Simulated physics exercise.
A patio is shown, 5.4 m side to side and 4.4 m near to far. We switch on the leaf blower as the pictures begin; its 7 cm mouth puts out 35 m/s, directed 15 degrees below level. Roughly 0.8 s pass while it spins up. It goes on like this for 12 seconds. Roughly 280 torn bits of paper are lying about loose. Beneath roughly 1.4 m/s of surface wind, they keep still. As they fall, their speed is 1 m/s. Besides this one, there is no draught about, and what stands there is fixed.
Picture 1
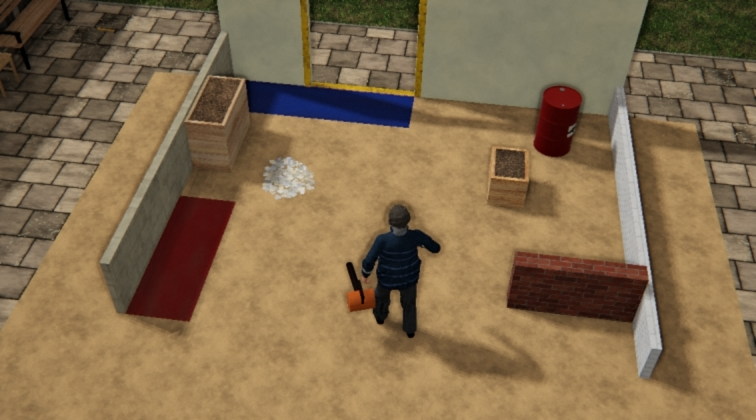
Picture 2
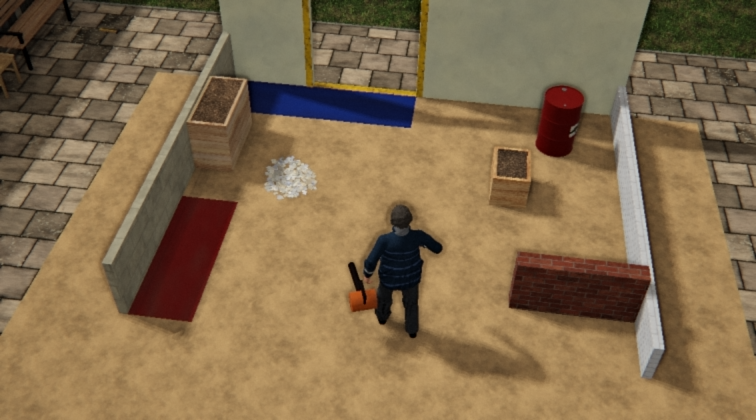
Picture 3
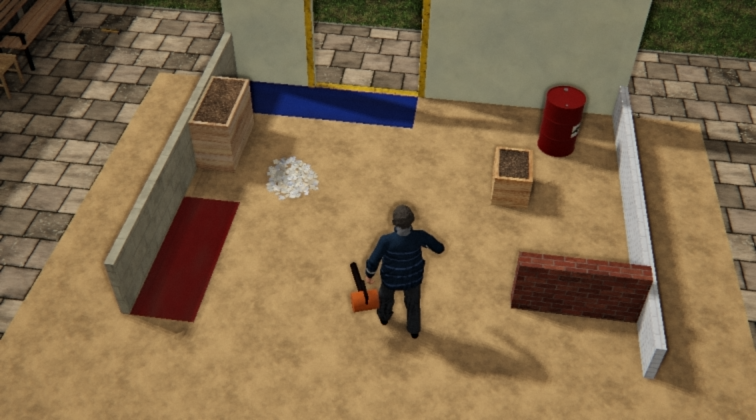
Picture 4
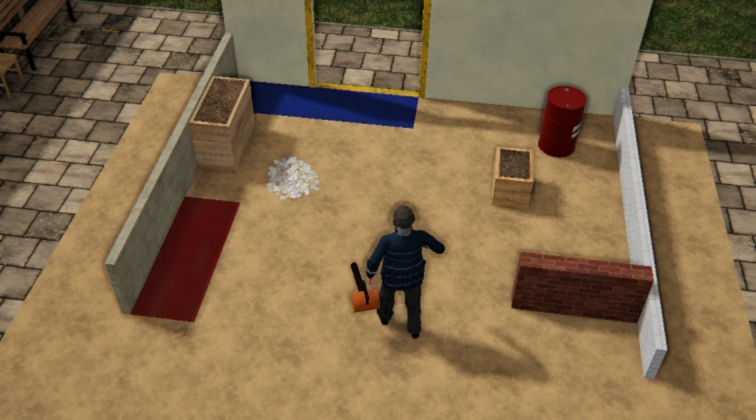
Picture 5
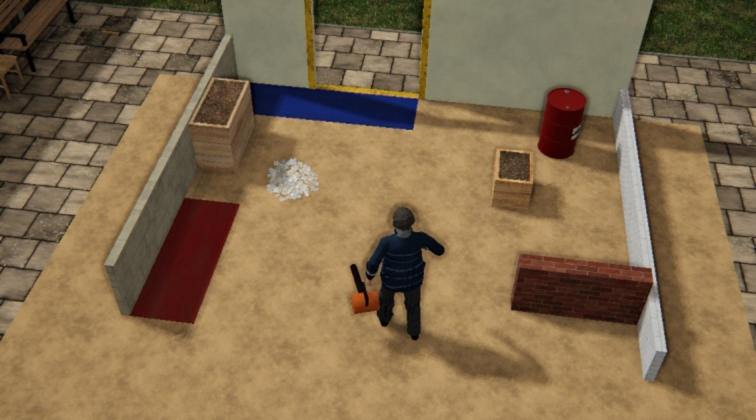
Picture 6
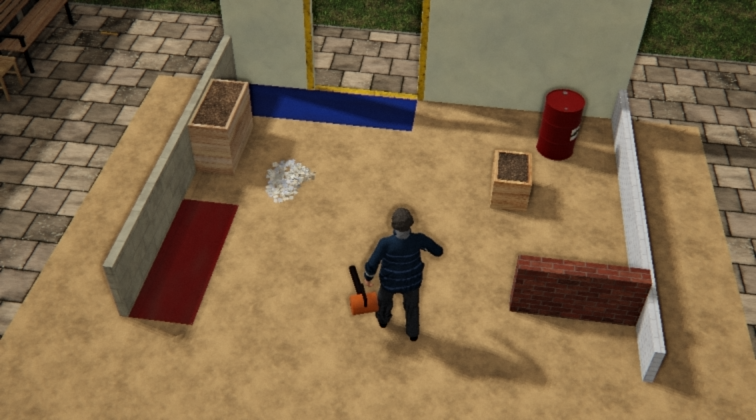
White paper scraps shifting slightly in a small pile on a sandy patio, while a figure holding an orange tool stands still.
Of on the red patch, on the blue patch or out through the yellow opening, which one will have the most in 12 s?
I would say the blue one.
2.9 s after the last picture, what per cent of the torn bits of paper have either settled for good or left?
Estimated share: Close to 30 per cent.
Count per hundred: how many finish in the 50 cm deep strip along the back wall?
60 per cent.
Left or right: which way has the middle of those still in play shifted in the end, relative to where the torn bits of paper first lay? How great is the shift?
The middle moved leftwards, roughly 1.2 m.
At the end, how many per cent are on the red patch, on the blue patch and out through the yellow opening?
I'd put it at around 0 % for red, 60 % for blue and 0 % for yellow.
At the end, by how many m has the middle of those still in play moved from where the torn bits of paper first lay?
2.2 m.
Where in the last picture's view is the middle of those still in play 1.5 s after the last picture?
Centre estimate: (252, 107) px.
Then, 1.5 s after the last picture the count stands so, 0 % are on the red patch, 0 % out through the yellow opening and 59 % on the blue patch; the middle of those still in play is near (252, 107).
Then, 2.9 s after the last picture the count stands so, 0 % are on the red patch, 0 % out through the yellow opening and 74 % on the blue patch; the middle of those still in play is near (242, 95).
Then, 5.7 s after the last picture the count stands so, 0 % are on the red patch, 0 % out through the yellow opening and 73 % on the blue patch; the middle of those still in play is near (237, 92).
Then, 11.1 s after the last picture, at the end, 0 % are on the red patch, 0 % out through the yellow opening and 60 % on the blue patch; the middle of those still in play is near (236, 92).
